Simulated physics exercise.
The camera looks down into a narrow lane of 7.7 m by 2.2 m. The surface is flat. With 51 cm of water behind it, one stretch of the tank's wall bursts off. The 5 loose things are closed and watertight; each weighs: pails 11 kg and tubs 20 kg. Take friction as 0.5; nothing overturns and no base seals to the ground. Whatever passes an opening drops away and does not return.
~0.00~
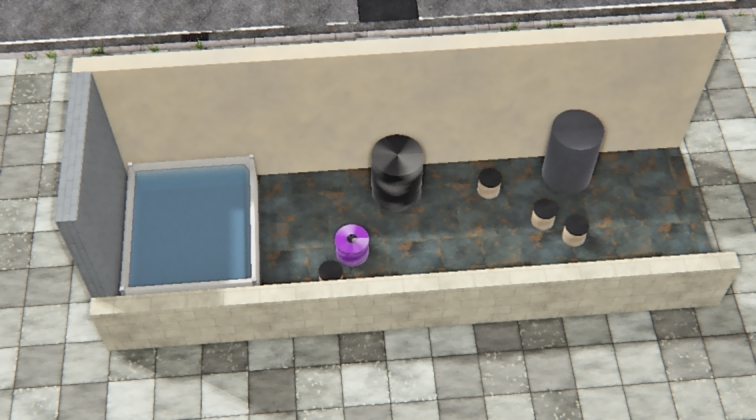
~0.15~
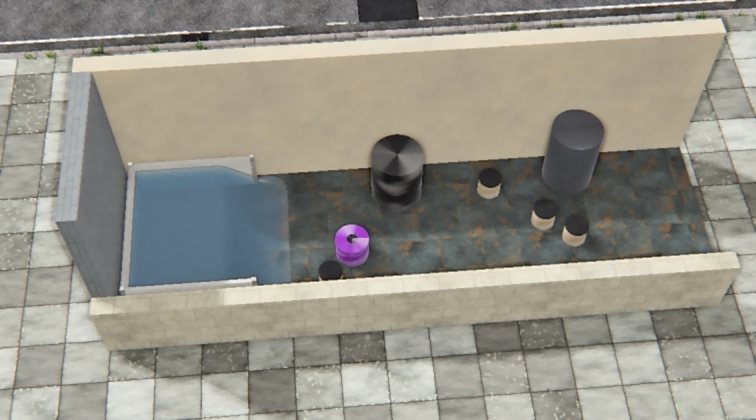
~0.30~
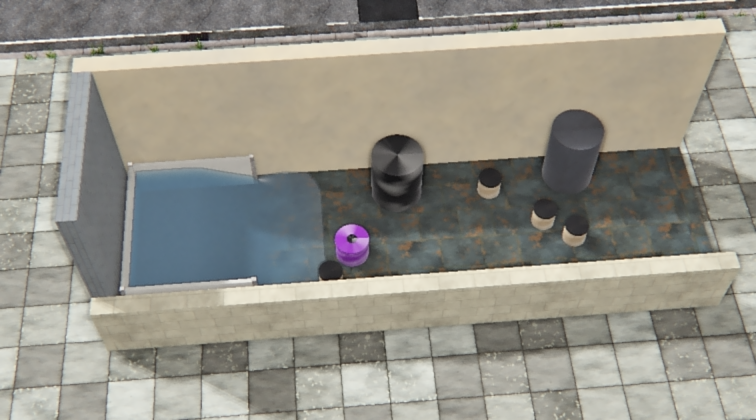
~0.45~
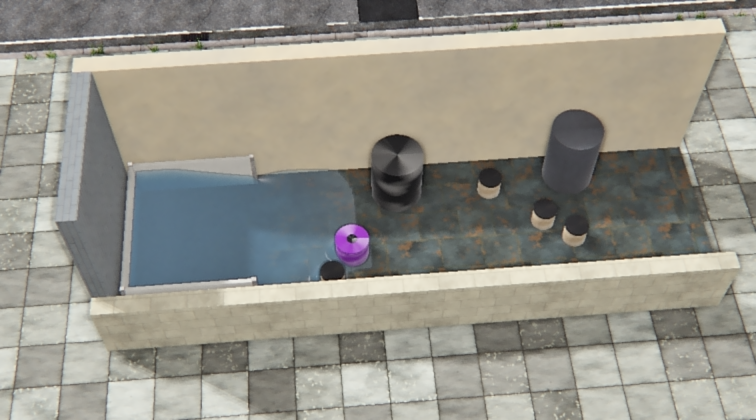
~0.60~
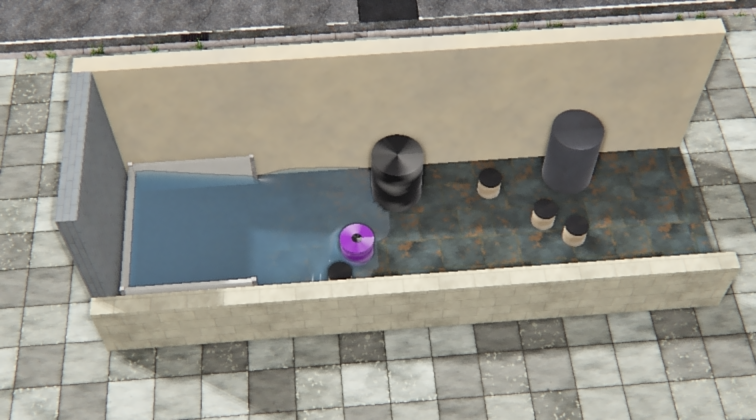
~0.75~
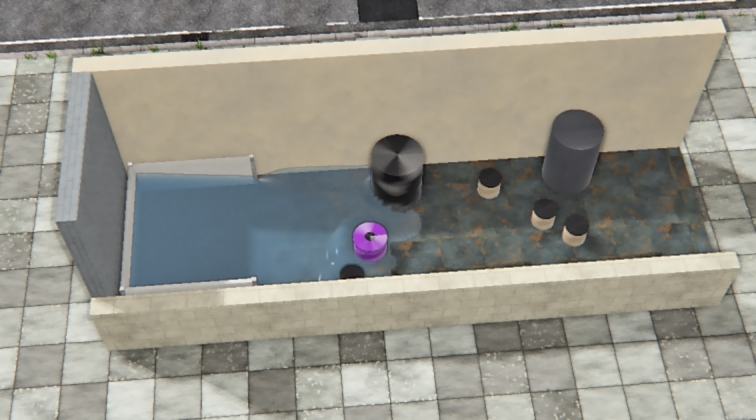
Blue water bursts from a walled tank at the left end of a narrow, flat lane, seen from a fixed, high camera looking down between two pale walls. A purple tub and a small black-topped container stand near the tank, with a large dark cylinder, three small black-topped containers and a tall grey cylinder farther right. The water spreads rightward, reaches the purple tub and its neighbour, then pushes both slightly right.
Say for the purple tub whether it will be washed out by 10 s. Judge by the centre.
Purple tub escapes.
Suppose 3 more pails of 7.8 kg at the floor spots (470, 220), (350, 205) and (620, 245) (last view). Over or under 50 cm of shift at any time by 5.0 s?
In turn: Past it, over, over.
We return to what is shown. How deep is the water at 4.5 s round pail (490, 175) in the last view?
About 8 cm.
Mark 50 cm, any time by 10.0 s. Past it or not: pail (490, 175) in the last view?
Answer: Less.
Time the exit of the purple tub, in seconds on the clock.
Near 3.5 s.
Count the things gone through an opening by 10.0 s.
4 of them.
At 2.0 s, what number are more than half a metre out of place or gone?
2 of them.
After 2.0 s the purple tub is near (524, 237), 2.3 m from its start, aground; 0 of 5 are out; 0 afloat.
After 4.5 s the purple tub has gone out; 4 of 5 are out; 0 afloat.
After 7.0 s the purple tub has gone out; 4 of 5 are out; 0 afloat.
After 10.0 s the purple tub has gone out; 4 of 5 are out; 0 afloat.
